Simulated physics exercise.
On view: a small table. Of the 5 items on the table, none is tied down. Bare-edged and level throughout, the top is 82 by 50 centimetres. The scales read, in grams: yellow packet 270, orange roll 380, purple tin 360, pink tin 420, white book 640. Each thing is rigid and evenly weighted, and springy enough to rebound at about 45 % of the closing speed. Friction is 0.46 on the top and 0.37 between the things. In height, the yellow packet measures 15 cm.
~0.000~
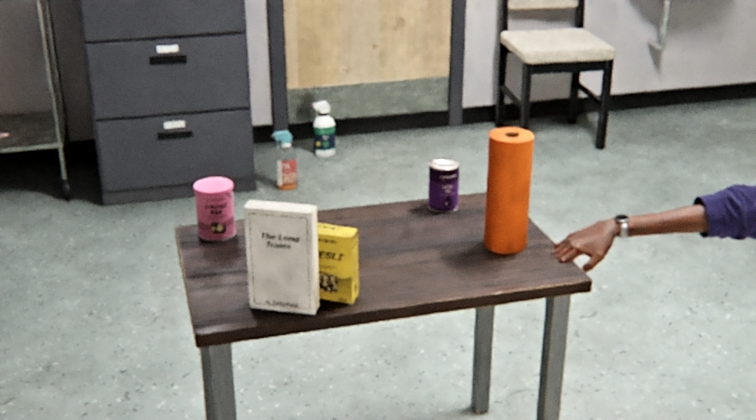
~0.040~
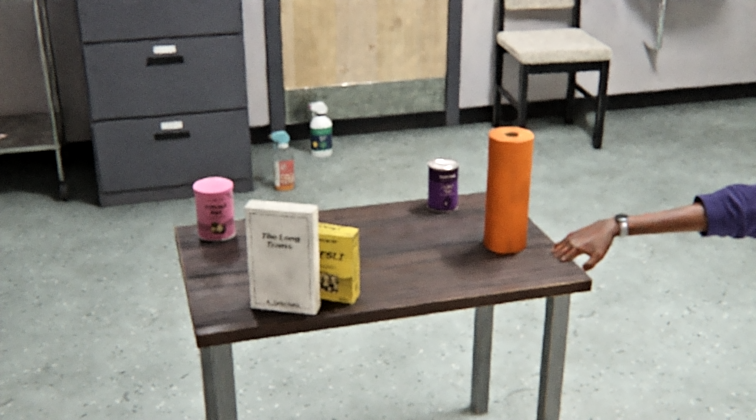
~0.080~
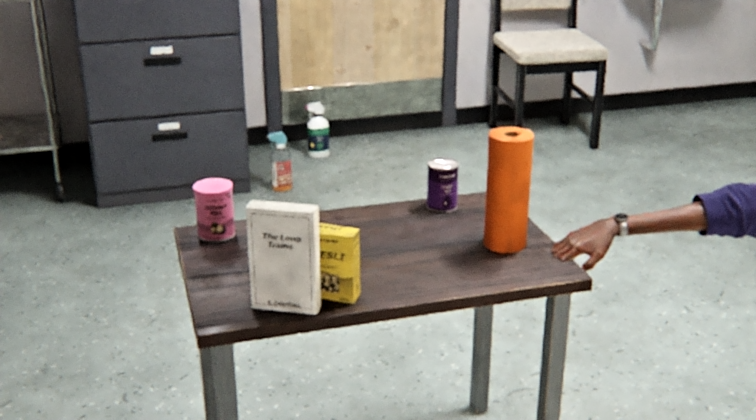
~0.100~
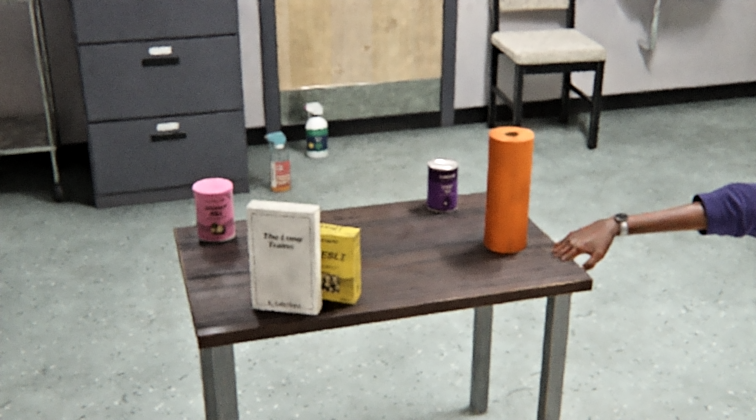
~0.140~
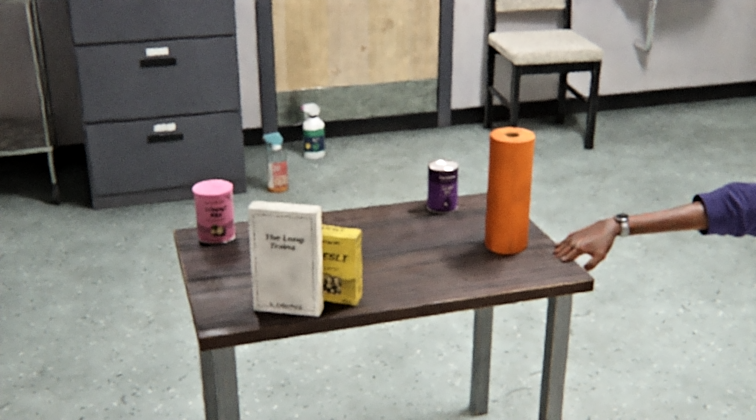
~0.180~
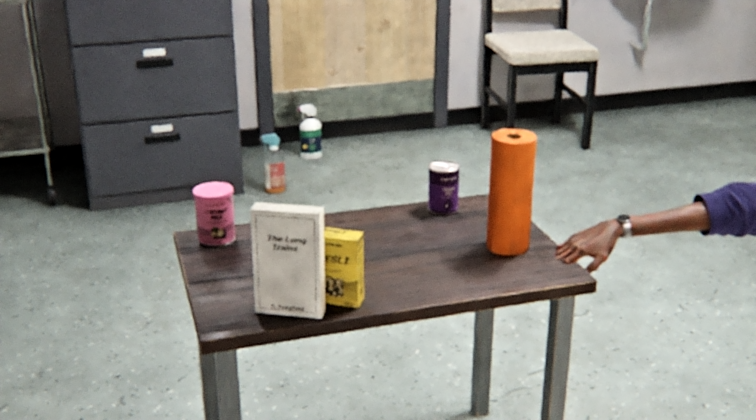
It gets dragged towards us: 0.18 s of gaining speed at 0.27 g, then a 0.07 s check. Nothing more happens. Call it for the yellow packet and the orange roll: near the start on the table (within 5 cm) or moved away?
Yellow packet: Near the start, orange roll: Near the start.
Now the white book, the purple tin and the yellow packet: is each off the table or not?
White book: Goes out of bounds; purple tin: Stays in bounds; yellow packet: Stays in bounds.
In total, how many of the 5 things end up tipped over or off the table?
It comes to 1.
Around 0.58 s, table shifted 6 cm; orange roll at 3° to upright near (517, 198); yellow packet at 3° to upright near (337, 275); white book at 24° to upright.
Around 0.88 s, table shifted 6 cm; white book now off the table.
Around 1.08 s, table shifted 6 cm.
Around 1.28 s, yellow packet resting near (337, 276); orange roll resting near (519, 200).
Finally (1.5 s), off the table, white book; the other 4 still in place (within 5 cm). Final places as that camera would see them, yellow packet near (337, 276), orange roll near (519, 200).
